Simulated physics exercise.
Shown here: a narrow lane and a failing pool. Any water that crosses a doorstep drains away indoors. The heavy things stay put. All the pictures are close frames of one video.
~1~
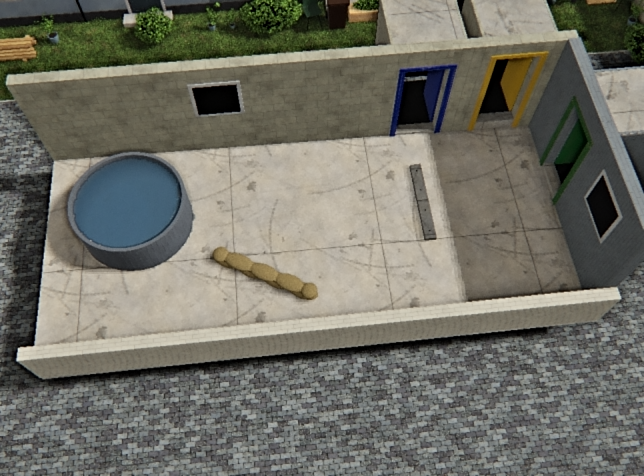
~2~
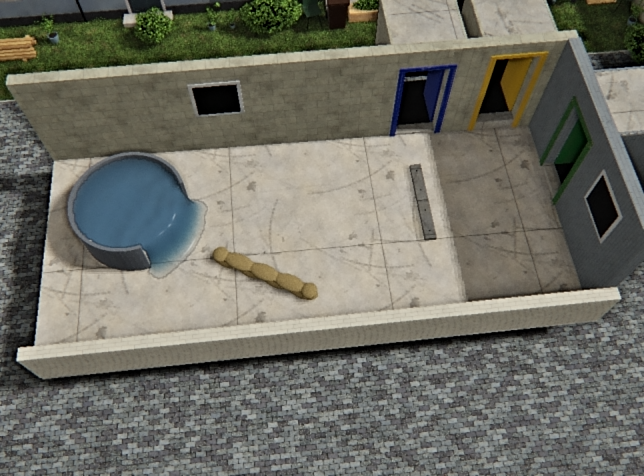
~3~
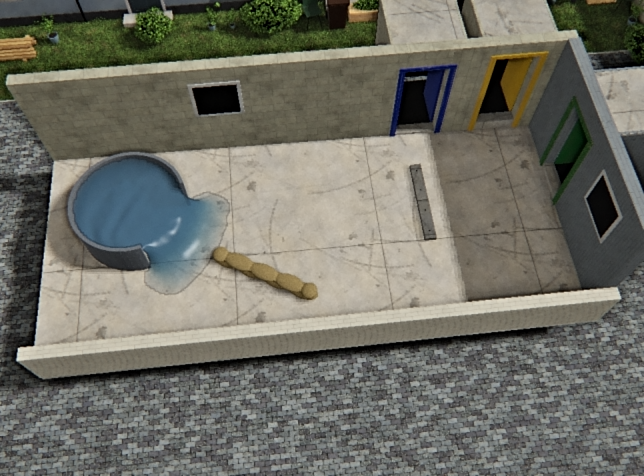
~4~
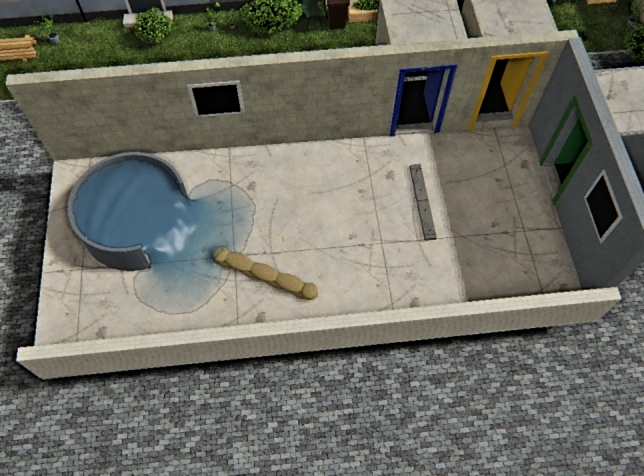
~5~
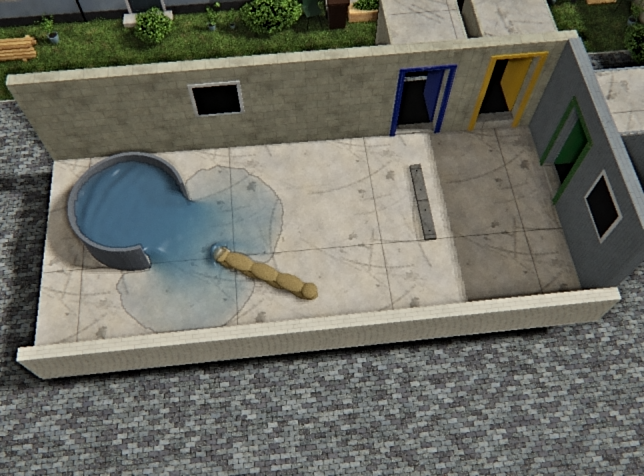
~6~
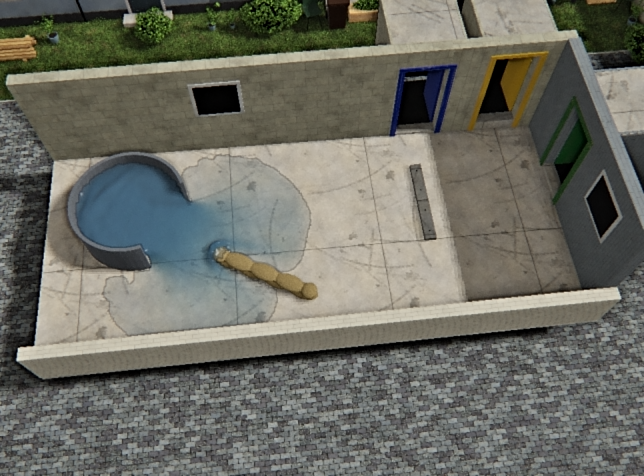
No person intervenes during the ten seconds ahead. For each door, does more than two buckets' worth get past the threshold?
Door by door: The yellow door - no; the green door - yes; the blue door - yes.
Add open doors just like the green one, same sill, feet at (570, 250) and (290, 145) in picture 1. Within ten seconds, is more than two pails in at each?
Exceeds the threshold, stays below the threshold.
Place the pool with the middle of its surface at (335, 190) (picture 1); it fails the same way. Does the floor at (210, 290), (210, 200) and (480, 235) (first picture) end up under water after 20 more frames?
Result: Spared; spared; inundated.
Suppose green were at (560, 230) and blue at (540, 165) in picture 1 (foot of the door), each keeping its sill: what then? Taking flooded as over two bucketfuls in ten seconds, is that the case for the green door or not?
As for the green one, it tops the limit.
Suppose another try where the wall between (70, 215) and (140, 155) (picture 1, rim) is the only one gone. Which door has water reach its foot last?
My answer: The one in green.
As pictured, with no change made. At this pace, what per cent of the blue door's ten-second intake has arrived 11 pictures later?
Roughly 0 %.
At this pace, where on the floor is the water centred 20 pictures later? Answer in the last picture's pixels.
I'd put it at around (331, 246).
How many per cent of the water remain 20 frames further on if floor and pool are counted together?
My figure is close to 100 percent.
A moment on, water covers 40 % of the floor; the yellow door not reached, the green door not reached, the blue door not reached.
Next, water covers 60 % of the floor; the yellow door not reached, the green door not reached, the blue door not reached.
Then, water covers 85 % of the floor; the yellow door wet at the sill, nothing in, the green door wet at the sill, nothing in, the blue door under two buckets in.
Later, water covers 85 % of the floor; the yellow door wet at the sill, nothing in, the green door over two buckets in, the blue door over two buckets in.
In the end, water covers 75 % of the floor; the yellow door wet at the sill, nothing in, the green door far over two buckets in, the blue door far over two buckets in.
